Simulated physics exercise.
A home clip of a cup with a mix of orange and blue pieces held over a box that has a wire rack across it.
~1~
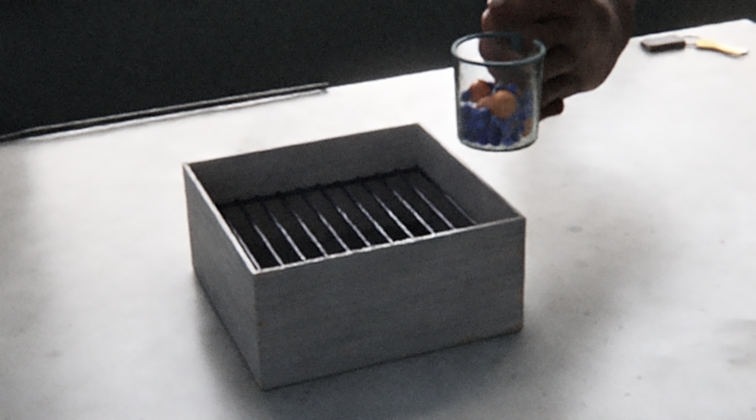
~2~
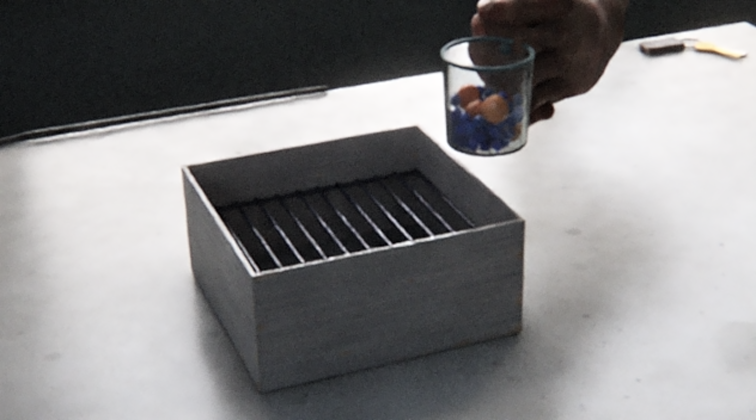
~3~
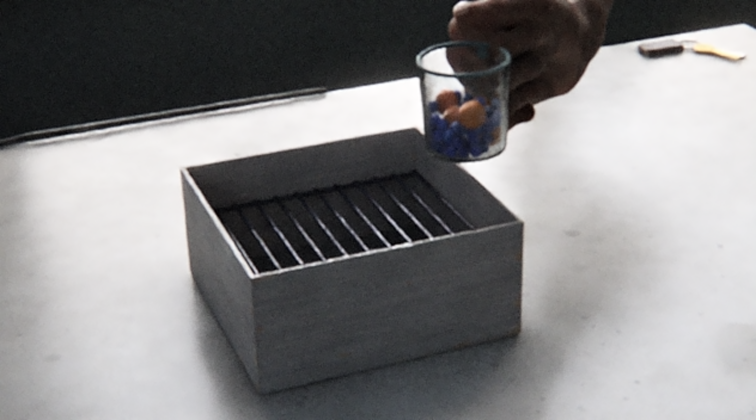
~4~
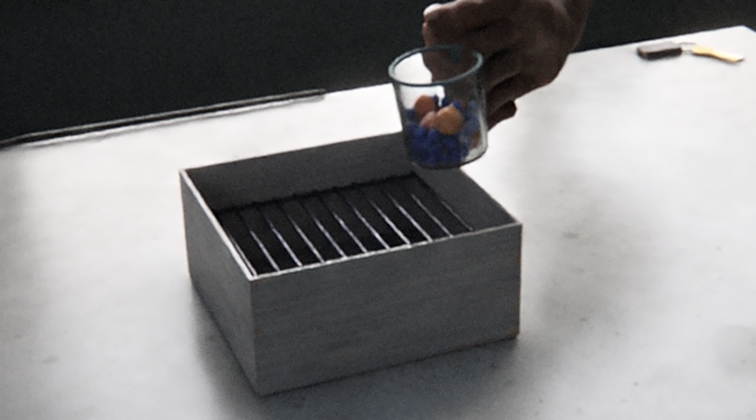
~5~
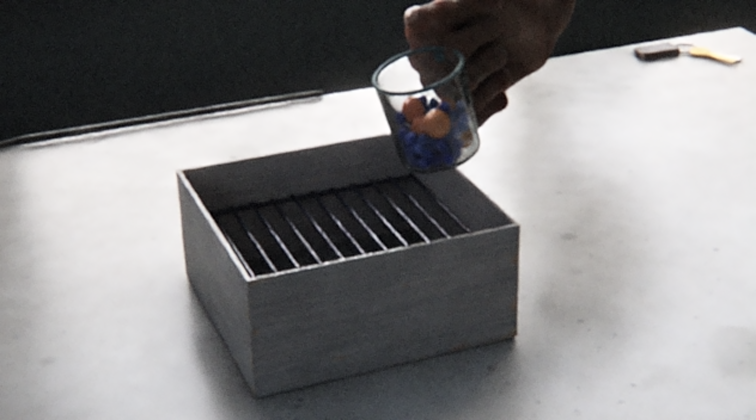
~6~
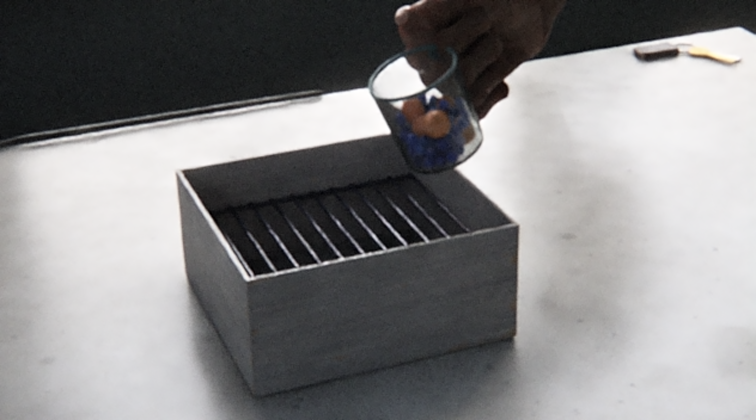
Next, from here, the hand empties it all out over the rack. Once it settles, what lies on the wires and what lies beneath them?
Once settled, the orange bits lie on the wires, the blue bits lie beneath.
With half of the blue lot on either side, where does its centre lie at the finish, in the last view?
Roughly pixel (324, 295).
Then, 0.70 s past the last view, orange ones, all in the cup; blue ones, all in the cup.
Then, 1.32 s past the last view, orange ones, about half in the cup, about half on or over the wires; blue ones, most in the cup, about a quarter on or over the wires, a small part under the rack.
Then, 1.84 s past the last view, orange ones, all on or over the wires; blue ones, a small part on or over the wires, nearly all under the rack.
Finally, orange ones, all on the wires, none under the rack; blue ones, all under the rack.
